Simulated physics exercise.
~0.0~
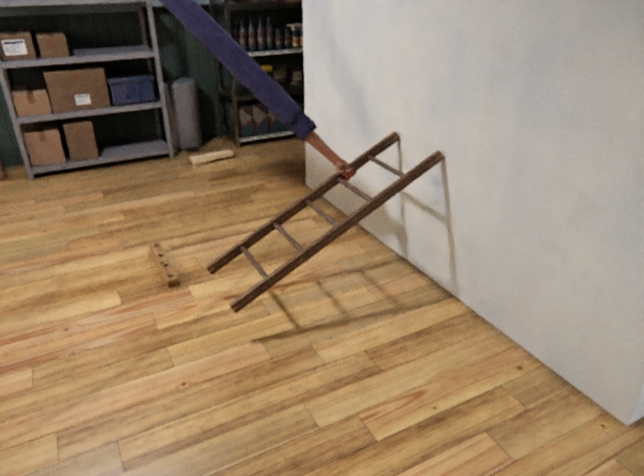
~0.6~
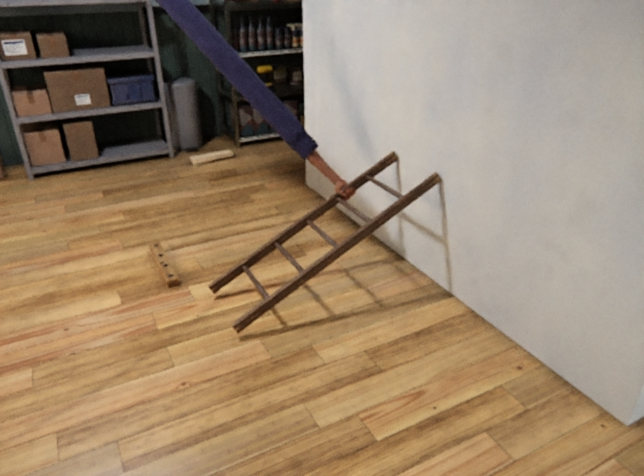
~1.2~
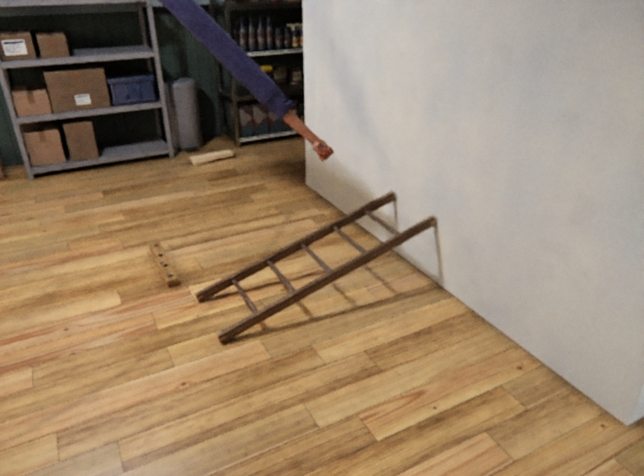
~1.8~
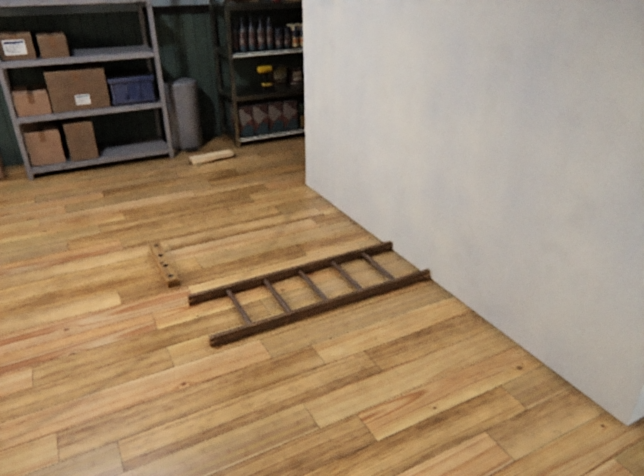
In a storeroom with a wooden plank floor, shelves of boxes stand at the back and a pale wall rises on the right. A hand at the end of a long blue sleeve holds a brown, ladder-like gate that leans at a slant against the wall, while a small wooden batten lies on the floor to the left. The gate sinks a little with the hand still on it. Then the hand lets go and draws back, and the gate slides lower down the wall, its foot slipping outward. It ends flat on the floor, with the hand gone and the batten unmoved.
